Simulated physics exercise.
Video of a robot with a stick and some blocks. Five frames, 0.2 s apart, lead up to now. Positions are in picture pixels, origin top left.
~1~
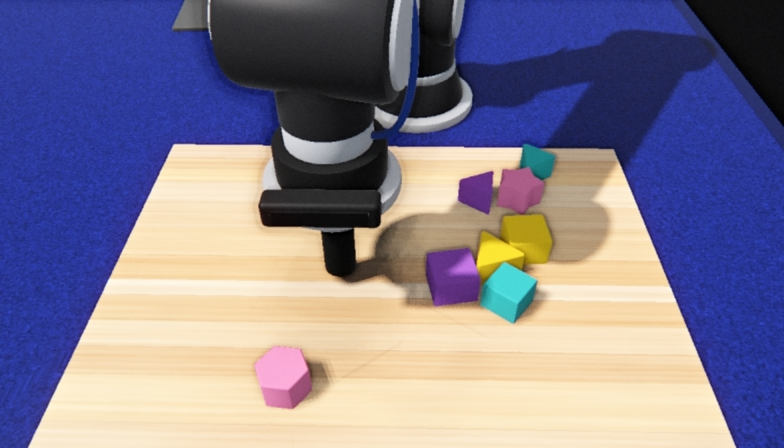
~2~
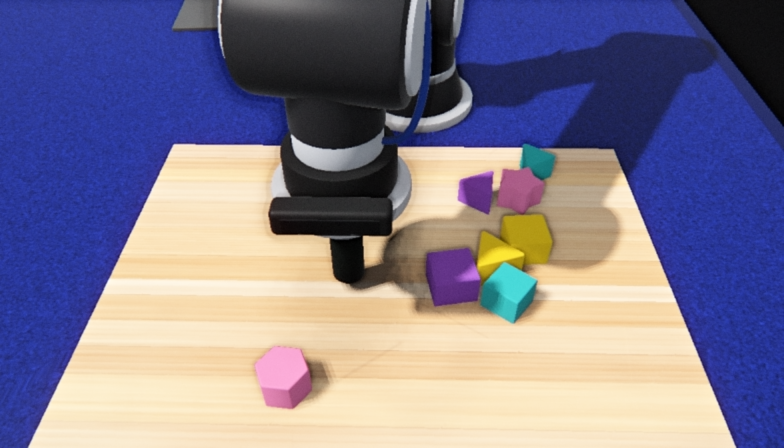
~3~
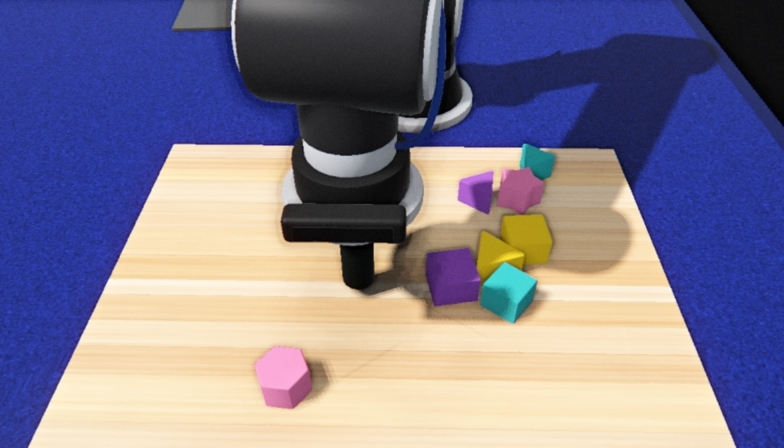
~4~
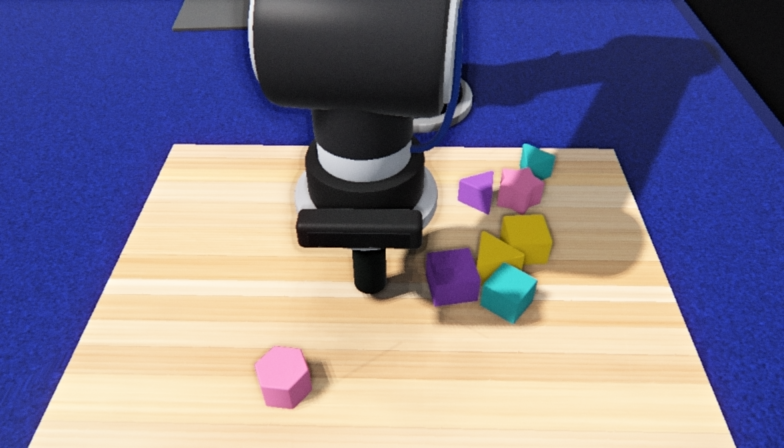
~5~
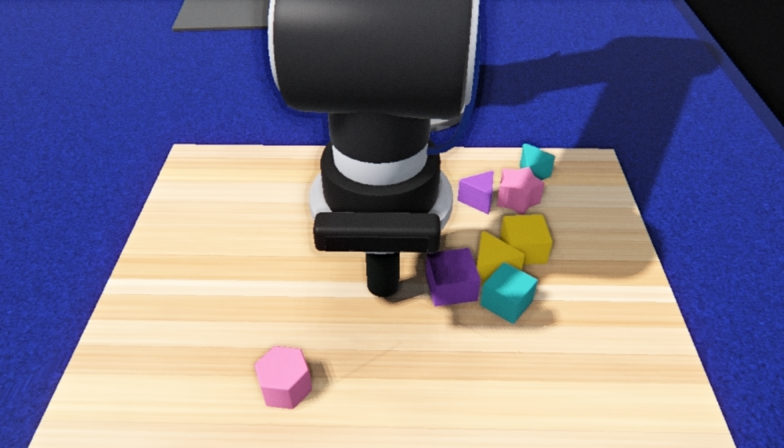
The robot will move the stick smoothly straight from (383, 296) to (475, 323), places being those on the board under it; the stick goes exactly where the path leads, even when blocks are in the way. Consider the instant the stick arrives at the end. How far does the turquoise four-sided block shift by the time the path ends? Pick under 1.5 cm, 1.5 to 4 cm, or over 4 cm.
Less than 1.5 cm.
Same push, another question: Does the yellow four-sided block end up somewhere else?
In short: Yes.
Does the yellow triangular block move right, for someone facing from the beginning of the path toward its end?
I believe not.
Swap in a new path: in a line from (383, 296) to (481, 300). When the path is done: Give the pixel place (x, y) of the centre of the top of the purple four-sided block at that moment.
I expect it at (513, 261).
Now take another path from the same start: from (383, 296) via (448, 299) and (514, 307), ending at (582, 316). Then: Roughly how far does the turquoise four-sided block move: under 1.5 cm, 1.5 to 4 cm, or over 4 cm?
Once the path is done, the turquoise four-sided block lies more than 4 cm from its present place.
The first path, step by step. Halfway along, stick (430, 298); purple four-sided block (459, 265), turned 15° anticlockwise; yellow triangular block (499, 248).
At the end, stick (477, 312); purple four-sided block (470, 267), turned 55° anticlockwise; yellow triangular block (506, 242), turned 15° clockwise; turquoise four-sided block still; yellow four-sided block (535, 223).
